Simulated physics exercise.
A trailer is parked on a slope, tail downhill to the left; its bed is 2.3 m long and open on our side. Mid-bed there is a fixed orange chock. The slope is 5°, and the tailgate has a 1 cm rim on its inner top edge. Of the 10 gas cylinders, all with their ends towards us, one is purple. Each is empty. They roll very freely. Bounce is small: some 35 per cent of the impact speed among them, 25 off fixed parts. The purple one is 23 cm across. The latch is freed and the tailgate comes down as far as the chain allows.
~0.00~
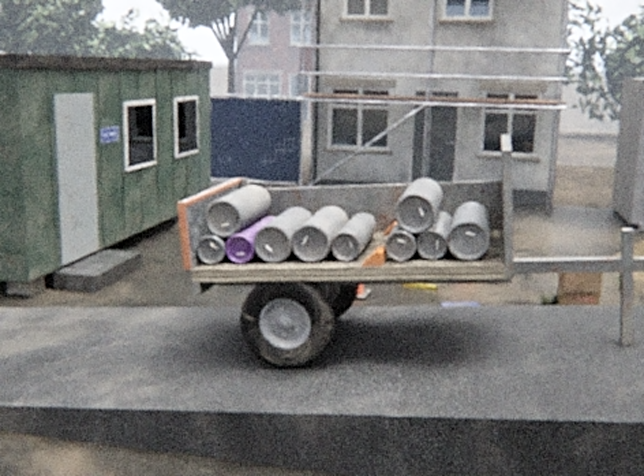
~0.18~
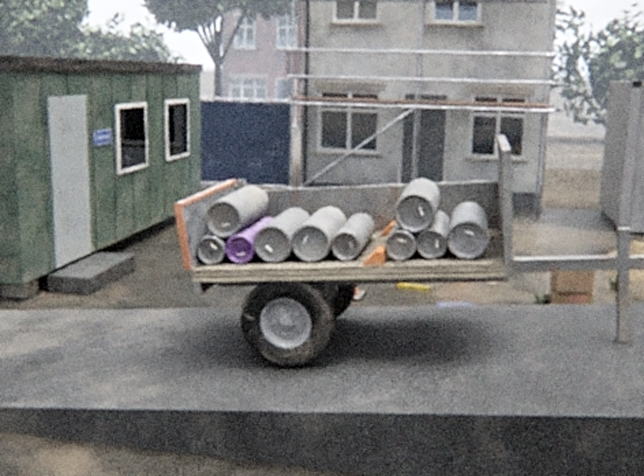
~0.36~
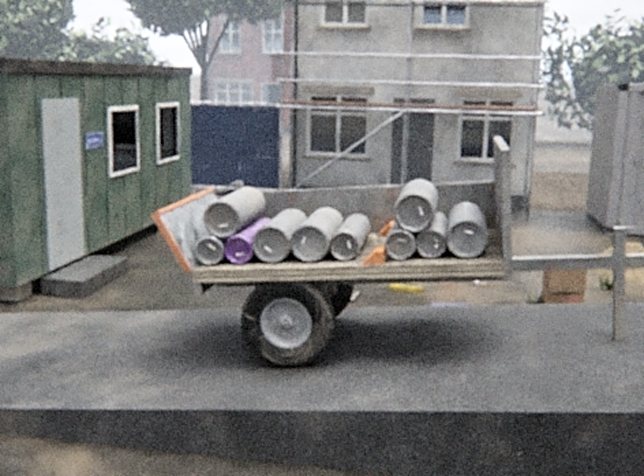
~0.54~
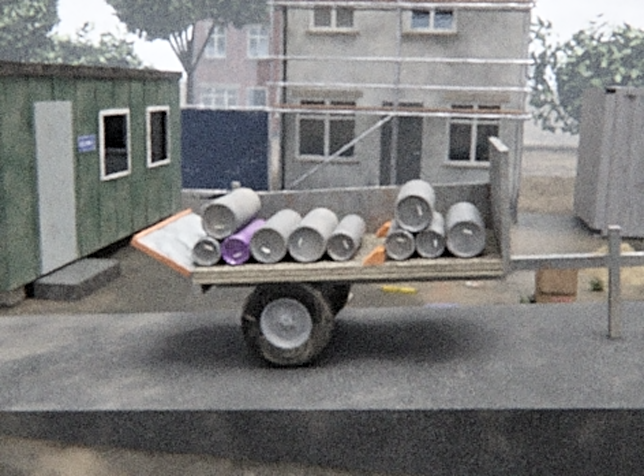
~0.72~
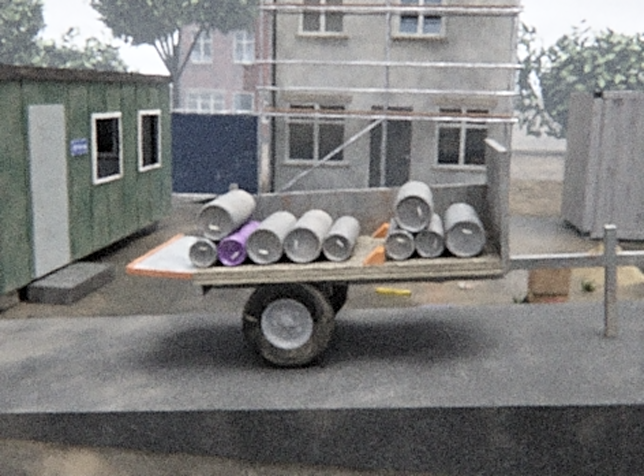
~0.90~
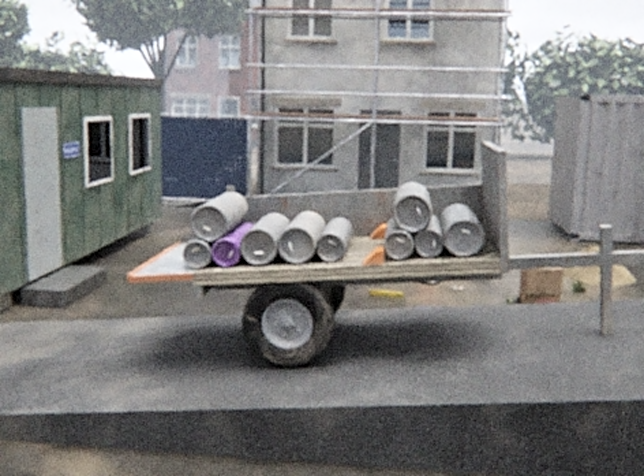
A trailer's tailgate swings down on the left, and its grey and purple cylinders shift slightly left.
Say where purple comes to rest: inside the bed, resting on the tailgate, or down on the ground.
Purple finishes down on the ground.
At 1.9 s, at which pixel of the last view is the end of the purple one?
Around (167, 256).
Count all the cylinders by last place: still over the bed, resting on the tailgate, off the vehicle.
In that order: 4, 0, 6.
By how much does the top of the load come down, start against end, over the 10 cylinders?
Roughly 0 cm.
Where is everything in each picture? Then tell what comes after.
In the first frame, purple (239, 250); gate 85° above level, tip at (182, 205); 8 of the 10 make up the bottom layer on the bed.
In the second frame, purple (239, 250); gate 81° above level, tip at (178, 206).
In the third frame, purple (238, 250); gate 59° above level, tip at (156, 215).
In the fourth frame, purple (235, 251); gate 27° above level, tip at (135, 242).
In the fifth frame, purple (231, 252); gate 2° above level, tip at (130, 270).
In the sixth frame, purple (225, 253); gate 5° below level, tip at (131, 279).
Then, 1.4 s in, purple is on the bed, 5 cm short of the hinge, rolling left; 0 of 10 are out.
Then, 1.9 s in, purple is on the gate, 25 cm past the hinge, rolling left; 0 of 10 are out.
Then, 2.6 s in, purple is dropping off the gate; 3 of 10 are out.
In the end (5.9 s), purple is off the vehicle; 6 of 10 are out.
